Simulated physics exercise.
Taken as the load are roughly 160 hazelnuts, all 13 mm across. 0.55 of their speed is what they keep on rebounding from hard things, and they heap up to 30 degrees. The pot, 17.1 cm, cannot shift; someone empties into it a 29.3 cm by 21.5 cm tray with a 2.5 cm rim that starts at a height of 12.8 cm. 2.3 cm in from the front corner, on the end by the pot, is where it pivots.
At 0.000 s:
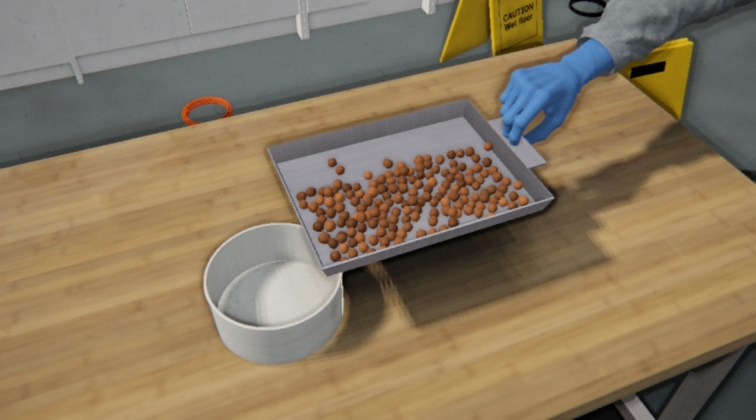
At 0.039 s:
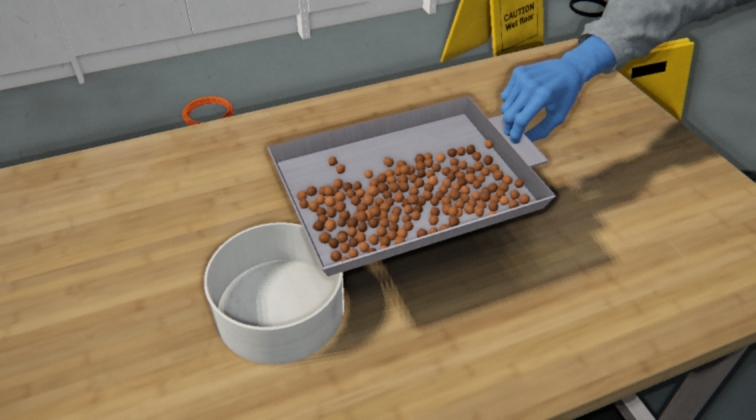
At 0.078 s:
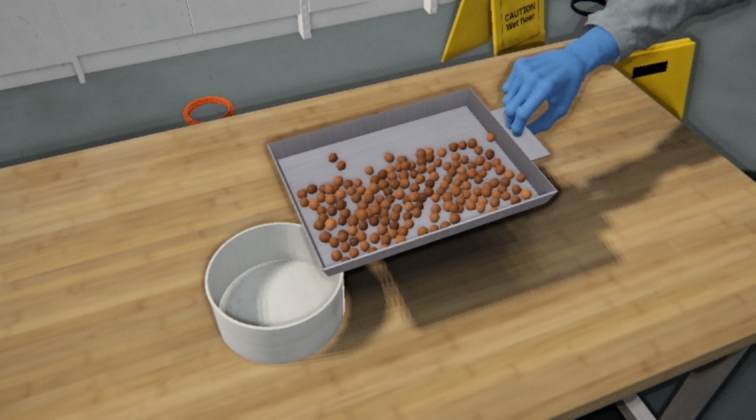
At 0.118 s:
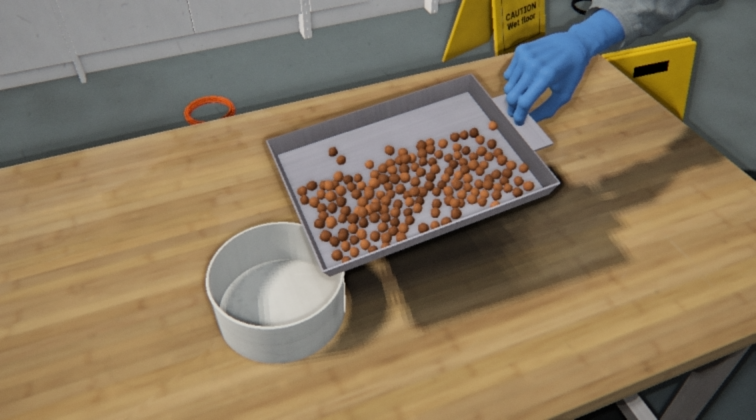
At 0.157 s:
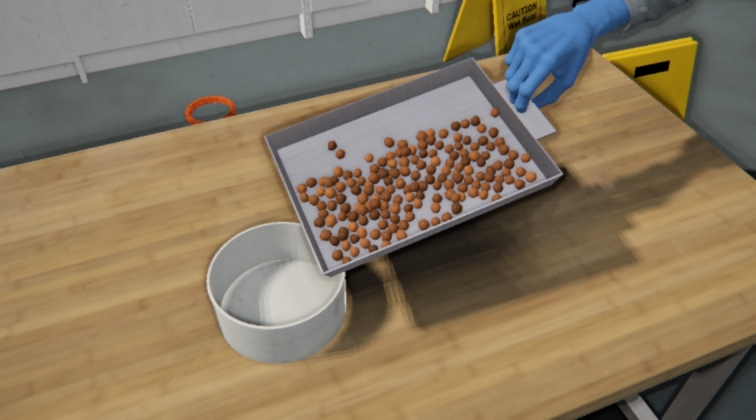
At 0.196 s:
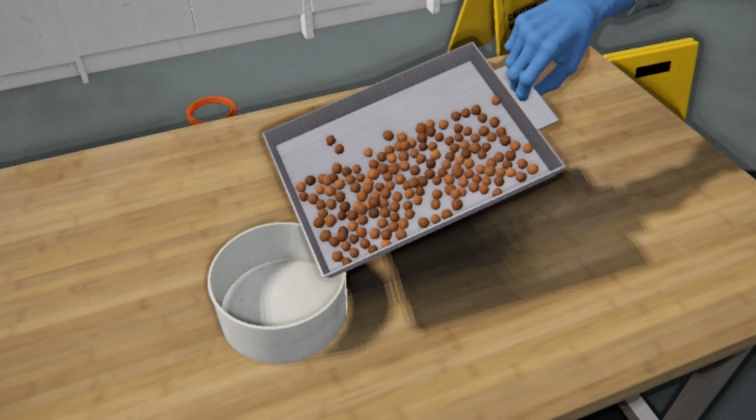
A blue-gloved hand raised the right end of a gray tray scattered with round brown nuts, tilting it steadily toward a white pot at its left corner, while the nuts barely shifted.
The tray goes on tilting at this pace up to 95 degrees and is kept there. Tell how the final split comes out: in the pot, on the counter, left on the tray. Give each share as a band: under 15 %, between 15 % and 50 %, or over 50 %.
Pot: A reasonable amount, counter: More than the rest combined, tray: A meager amount.
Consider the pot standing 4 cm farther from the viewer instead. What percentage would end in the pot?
0 %.
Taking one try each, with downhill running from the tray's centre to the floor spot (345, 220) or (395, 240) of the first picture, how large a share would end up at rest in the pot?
About 75 and 0 per cent.
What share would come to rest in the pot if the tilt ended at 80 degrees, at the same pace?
Estimate: Roughly 25 percent.
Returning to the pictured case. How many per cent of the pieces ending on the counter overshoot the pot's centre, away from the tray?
Around 70 per cent, give or take.
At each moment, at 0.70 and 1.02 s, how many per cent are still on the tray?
Estimates: 90; 0.
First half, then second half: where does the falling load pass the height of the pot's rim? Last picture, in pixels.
First near (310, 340), later near (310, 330).
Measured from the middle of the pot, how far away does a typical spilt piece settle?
Distance: Some 22 cm.
After 0.50 s, tilt 56 degrees; the tray holds 100 %, the pot 0 %.
Then, at 0.70 s, tilt 82 degrees; the tray holds 90 %, the pot 0 %.
After 1.02 s, tilt 95 degrees; the tray holds 0 %, the pot 25 %.
At rest (2.0 s), pot 25 %, counter 75 %, tray 0 %.
